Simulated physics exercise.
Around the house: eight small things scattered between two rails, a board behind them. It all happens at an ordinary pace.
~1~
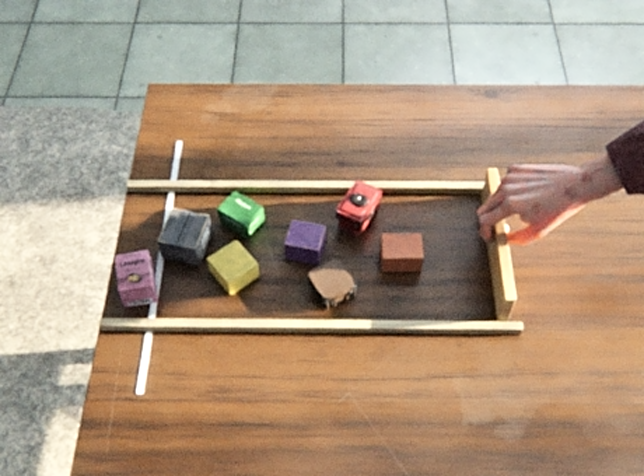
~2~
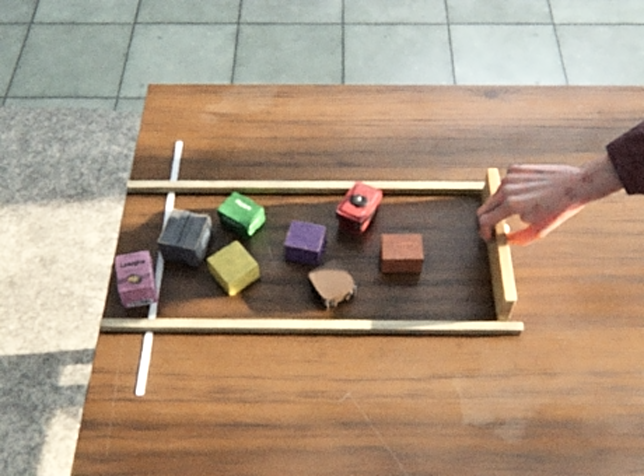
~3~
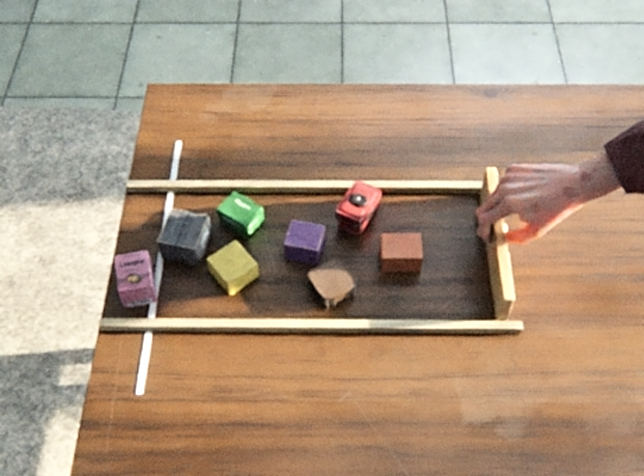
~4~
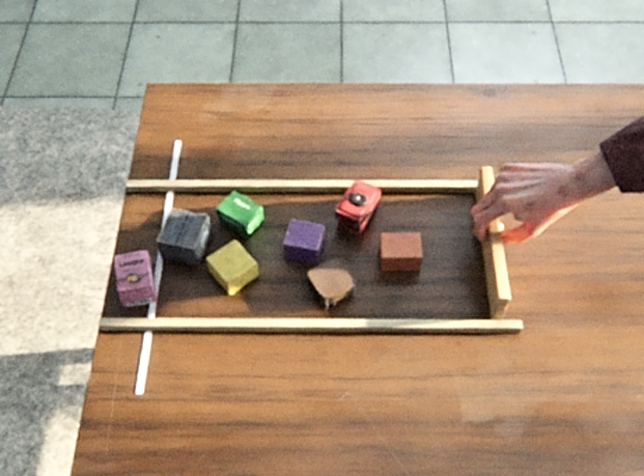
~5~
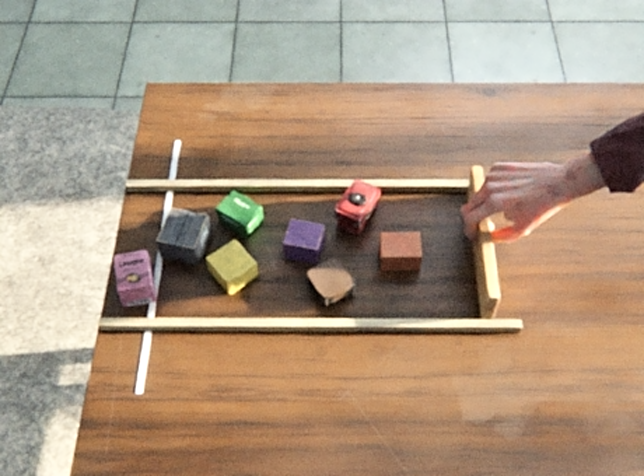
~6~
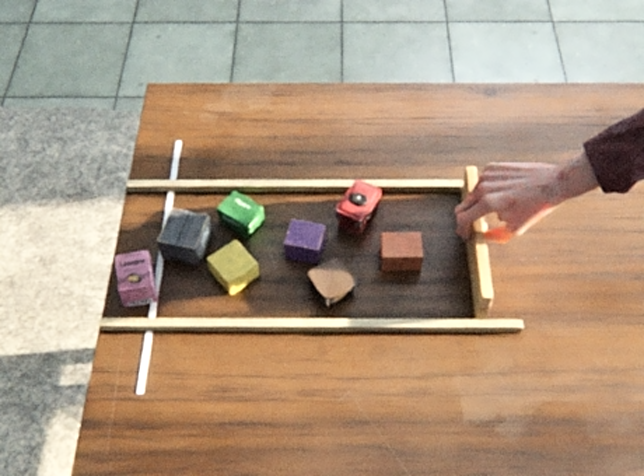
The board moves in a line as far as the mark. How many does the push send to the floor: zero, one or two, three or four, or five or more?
Outcome: The number that fall off is three or four.
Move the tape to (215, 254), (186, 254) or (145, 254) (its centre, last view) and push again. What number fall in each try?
The counts: 0, 2 and 5.
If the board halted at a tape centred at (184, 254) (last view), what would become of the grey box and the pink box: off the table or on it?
The grey box goes over; the pink box is lost.
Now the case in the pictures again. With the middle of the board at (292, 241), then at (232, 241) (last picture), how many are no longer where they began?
6 and 8.
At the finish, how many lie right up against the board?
It touches 3.
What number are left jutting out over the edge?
It comes to 1.
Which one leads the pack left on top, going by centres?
Foremost is the green box.
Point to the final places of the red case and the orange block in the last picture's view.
First (151, 212), then (140, 250).
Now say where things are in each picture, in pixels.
The first picture shows pink box (136, 278); grey box (186, 237); yellow block (234, 268); board (497, 243); tape (162, 254).
The second picture shows grey box (186, 238); board (497, 243).
The third picture shows yellow block (233, 268); purple block (305, 242).
The fourth picture shows pink box (136, 278); red case (358, 208).
The fifth picture shows grey box (185, 237); brown case (330, 283).
The sixth picture shows pink box (136, 278); grey box (186, 237); yellow block (233, 267); board (475, 241); tape (162, 254).
Soon after, none off yet; pink box at rest near (136, 278); grey box at rest near (186, 237); yellow block at rest near (233, 267).
Then, none off yet; pink box at rest near (136, 278); grey box at rest near (186, 237); yellow block moved a little near (219, 273).
Further on, none off yet; pink box moved about its own width near (105, 279); grey box moved well along near (112, 234); yellow block moved well along near (150, 275).
At rest, the number that fall off is three or four; fallen, purple block, yellow block, grey box and pink box.
